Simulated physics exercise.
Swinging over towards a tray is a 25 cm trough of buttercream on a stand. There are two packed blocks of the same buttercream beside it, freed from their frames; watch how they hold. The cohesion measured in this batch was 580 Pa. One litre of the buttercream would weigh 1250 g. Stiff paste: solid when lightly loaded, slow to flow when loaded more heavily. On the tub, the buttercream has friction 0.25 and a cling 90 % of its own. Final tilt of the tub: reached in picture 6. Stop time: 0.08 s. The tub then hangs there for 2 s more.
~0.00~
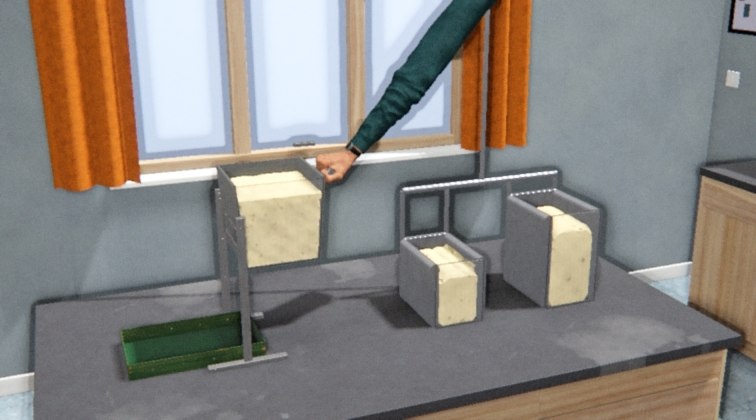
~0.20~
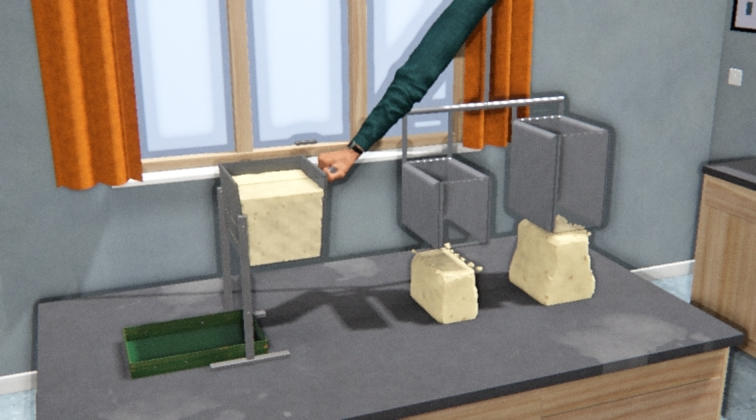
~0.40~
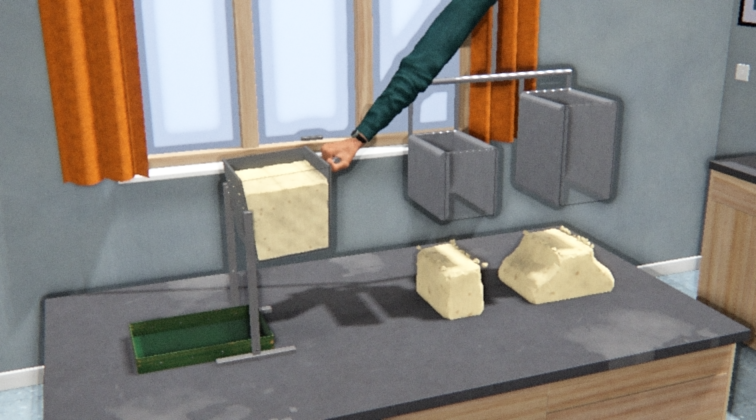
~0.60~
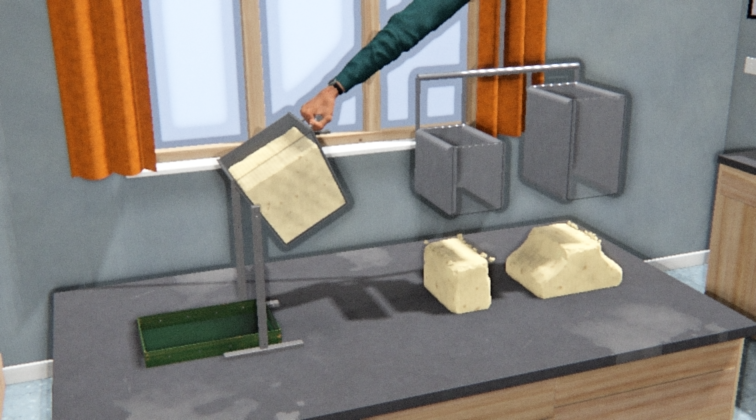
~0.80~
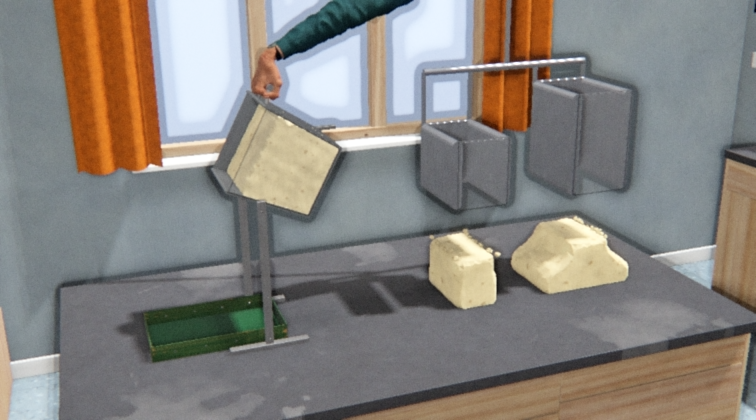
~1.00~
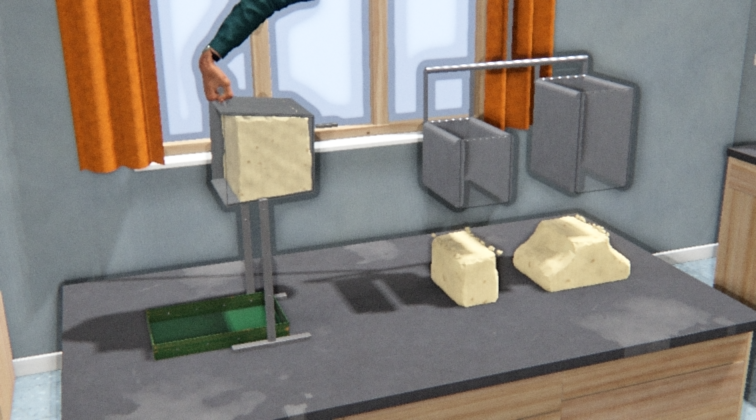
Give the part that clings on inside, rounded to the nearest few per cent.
The part that clings on inside is close to 60 %.
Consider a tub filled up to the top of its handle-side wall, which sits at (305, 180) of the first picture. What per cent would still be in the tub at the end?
Remaining in tub at end: Approx. 100 %.
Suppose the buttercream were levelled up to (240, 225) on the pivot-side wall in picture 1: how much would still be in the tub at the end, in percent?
Around 100 per cent.
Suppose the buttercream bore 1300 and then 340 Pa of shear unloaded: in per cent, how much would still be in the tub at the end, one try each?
First 100 %, second 45 %.
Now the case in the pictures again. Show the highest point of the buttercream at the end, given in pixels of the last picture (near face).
(287, 153).
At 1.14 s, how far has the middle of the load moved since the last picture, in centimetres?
About 3 cm.
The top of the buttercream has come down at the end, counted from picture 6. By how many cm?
11 cm or so.
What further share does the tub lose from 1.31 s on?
Roughly 22 percent of the load.
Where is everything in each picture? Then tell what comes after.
In the first frame, handle-side rim at (322, 177), tilt 0 degrees; crest of the buttercream at (310, 192); block heights 18 cm, 28 cm (left to right).
In the second frame, handle-side rim at (324, 175), tilt 0 degrees; crest of the buttercream at (312, 191); block heights 17 cm, 24 cm (left to right).
In the third frame, handle-side rim at (328, 166), tilt 3 degrees; crest of the buttercream at (322, 182); block heights 17 cm, 18 cm (left to right).
In the fourth frame, handle-side rim at (310, 131), tilt 29 degrees; crest of the buttercream at (313, 147); block heights 17 cm, 17 cm (left to right).
In the fifth frame, handle-side rim at (265, 109), tilt 62 degrees; crest of the buttercream at (282, 119); block heights 17 cm, 17 cm (left to right).
In the sixth frame, handle-side rim at (223, 116), tilt 88 degrees; crest of the buttercream at (242, 120); block heights 17 cm, 17 cm (left to right).
After 1.14 s, the tub is at 88 degrees and holds 100 %.
After 1.31 s, the tub is at 88 degrees and holds 82 %.
After 1.48 s, the tub is at 88 degrees and holds 66 %.
After 1.65 s, the tub is at 88 degrees and holds 60 %.
After 3.00 s, the tub is at 88 degrees and holds 60 %.
